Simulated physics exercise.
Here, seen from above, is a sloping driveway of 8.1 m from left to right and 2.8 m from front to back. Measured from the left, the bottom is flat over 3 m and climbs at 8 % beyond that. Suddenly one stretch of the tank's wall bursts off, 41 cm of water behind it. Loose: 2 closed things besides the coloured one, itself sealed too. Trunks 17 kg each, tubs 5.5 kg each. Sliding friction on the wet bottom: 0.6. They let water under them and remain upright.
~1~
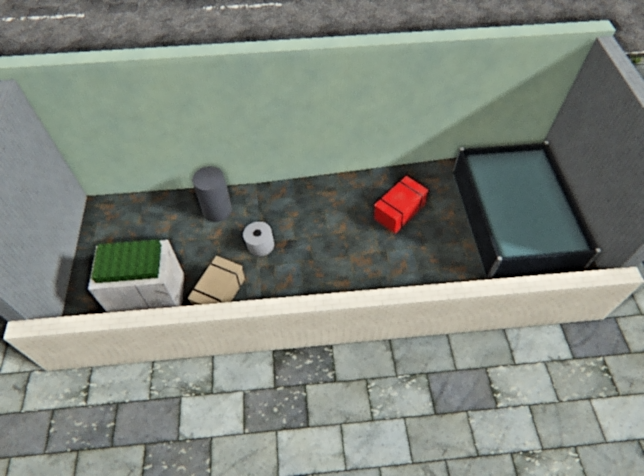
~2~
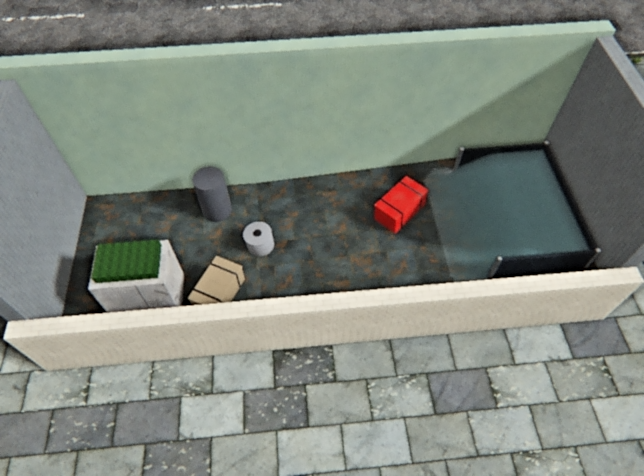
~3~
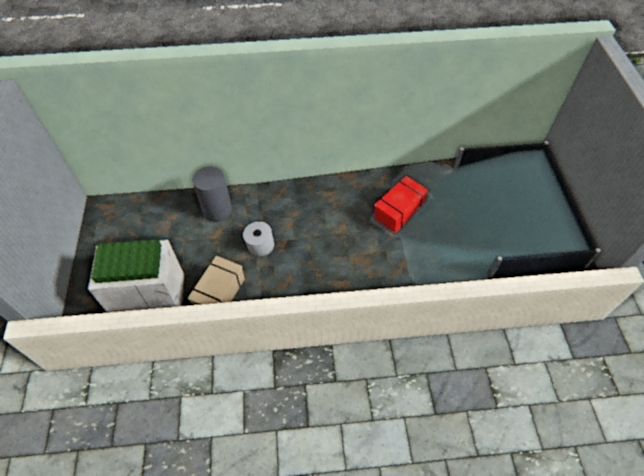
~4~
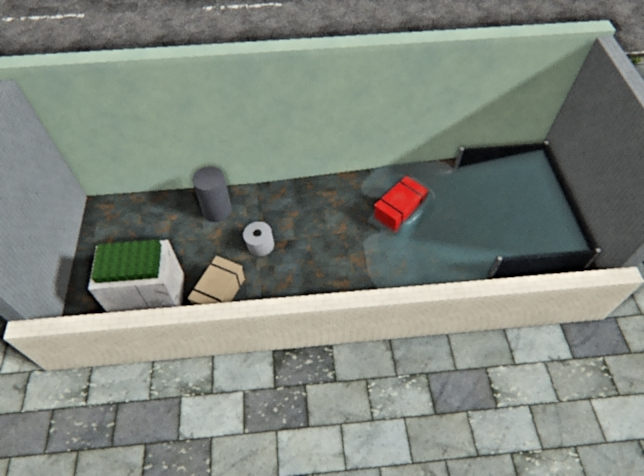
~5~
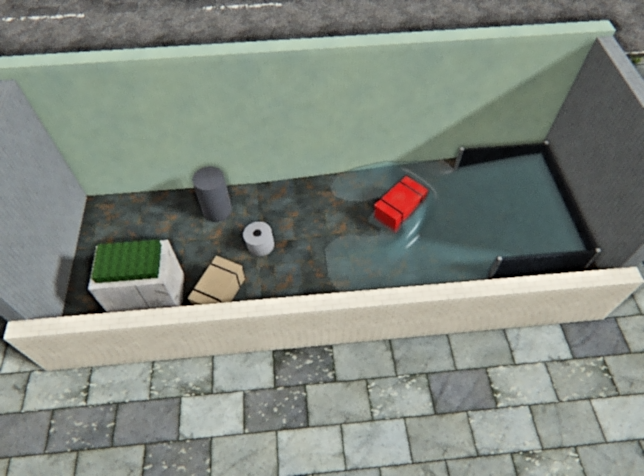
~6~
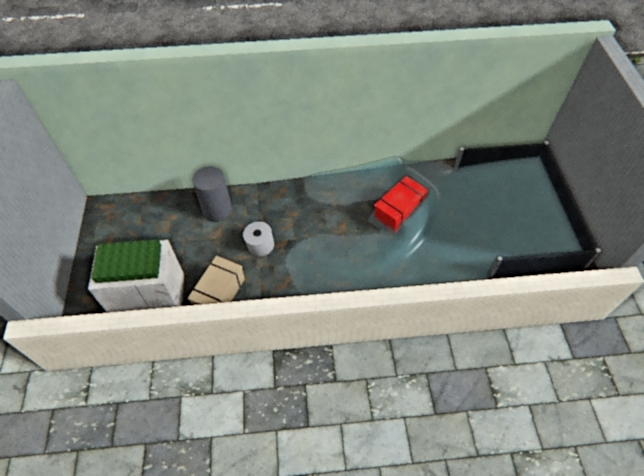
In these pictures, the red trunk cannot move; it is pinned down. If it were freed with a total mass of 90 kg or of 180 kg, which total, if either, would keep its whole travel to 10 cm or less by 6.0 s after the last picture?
Ends up needing the heavier.
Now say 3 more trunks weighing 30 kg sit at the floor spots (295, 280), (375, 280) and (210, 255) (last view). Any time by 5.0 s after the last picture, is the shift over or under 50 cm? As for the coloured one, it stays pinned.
In the order given, further, further and further.
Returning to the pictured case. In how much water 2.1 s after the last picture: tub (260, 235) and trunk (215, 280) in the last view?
About 14 and 15 cm.
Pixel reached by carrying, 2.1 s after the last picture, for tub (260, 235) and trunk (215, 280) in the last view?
Somewhere around (214, 234) and (185, 245).
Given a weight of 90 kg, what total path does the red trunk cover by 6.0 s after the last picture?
Some 100 centimetres of travel in total.
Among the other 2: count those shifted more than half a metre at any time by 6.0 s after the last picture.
2.
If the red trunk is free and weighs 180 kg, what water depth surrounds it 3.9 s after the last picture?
About 3 cm.
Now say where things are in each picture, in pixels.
In the first picture, the red trunk at (403, 197) rests on the ground; 2.8 m2 under water; 0 of 3 have shifted.
In the second picture, the red trunk at (403, 197), on the bottom; water covers 4.2 m2; 0 of 3 have shifted.
In the third picture, the red trunk at (403, 197), on the bottom; water covers 5.6 m2; 0 of 3 have shifted.
In the fourth picture, the red trunk at (403, 197) rests on the ground; 6.8 m2 under water; 0 of 3 have shifted.
In the fifth picture, the red trunk at (403, 197), on the bottom; water covers 8.0 m2; 0 of 3 have shifted.
In the sixth picture, the red trunk at (403, 197), on the bottom; 9.1 m2 under water; 0 of 3 have shifted.
Then, 0.4 s after the last picture the red trunk would be 42 cm from its start with 90 kg and 0 cm from its start with 180 kg; 15 cm of water round it then.
Then, 2.1 s after the last picture the red trunk would be 94 cm from its start with 90 kg and 0 cm from its start with 180 kg; 6 cm of water round it then.
Then, 3.9 s after the last picture the red trunk would be 94 cm from its start with 90 kg and 0 cm from its start with 180 kg; 3 cm of water round it then.
Then, 6.0 s after the last picture the red trunk would be 94 cm from its start with 90 kg and 0 cm from its start with 180 kg; 1 cm of water round it then.
